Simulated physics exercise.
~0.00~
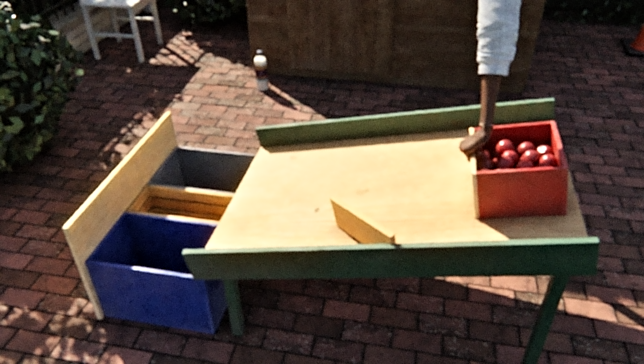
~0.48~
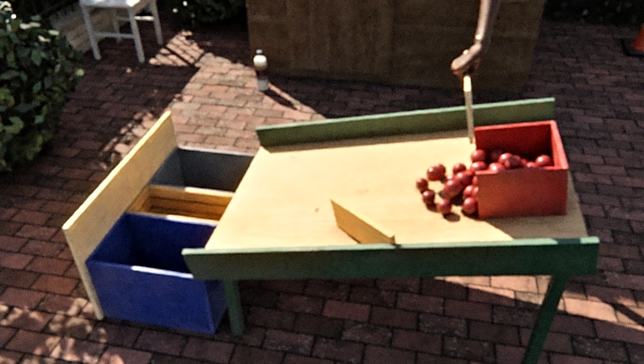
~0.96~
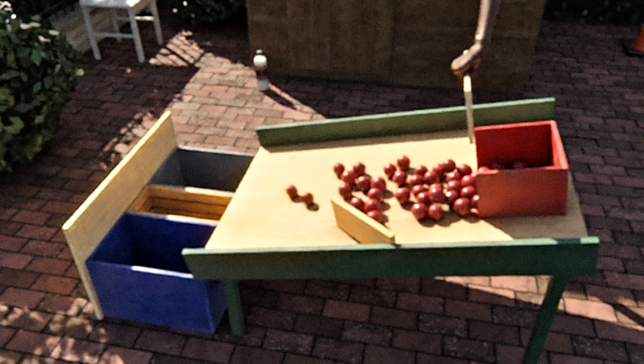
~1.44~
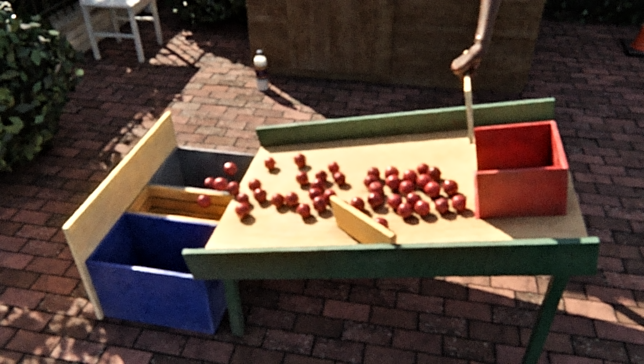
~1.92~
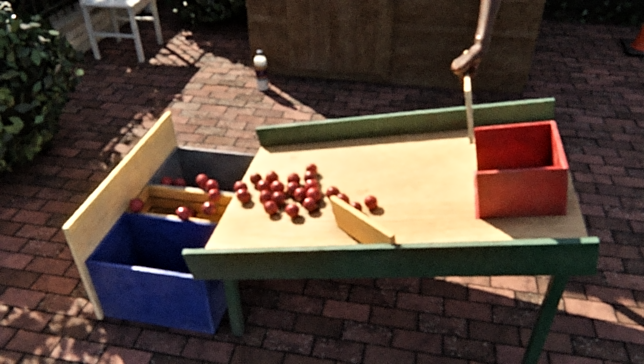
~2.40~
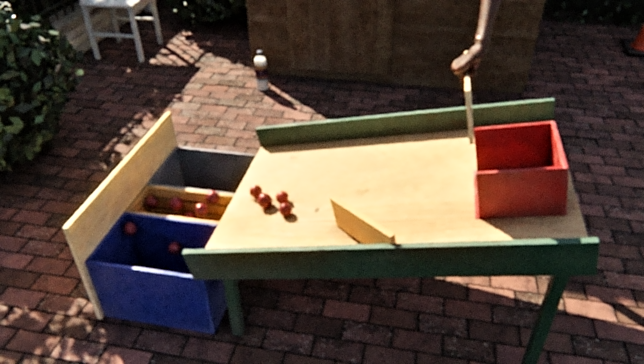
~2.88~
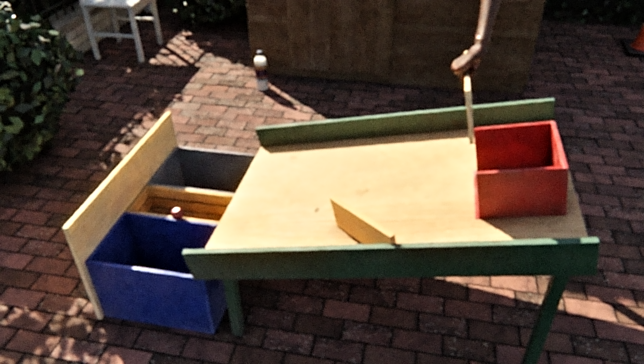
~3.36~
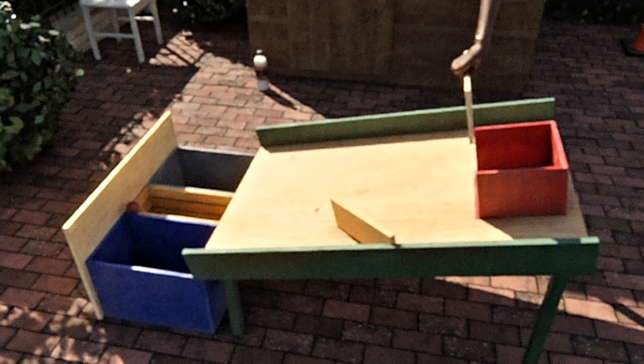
On a brick patio, a hand grips the gate of a red pen full of red apples at the top of a gently sloping wooden table with green side rails. The hand lifts the gate and holds it up, and the apples spill out and roll left down the board. They spread around a small angled board, then drop off the lower end toward three containers. Most fall into the middle wooden bin, with some going into the grey tote and a couple into the blue tub in front. The last few follow, leaving the pen and slope empty.
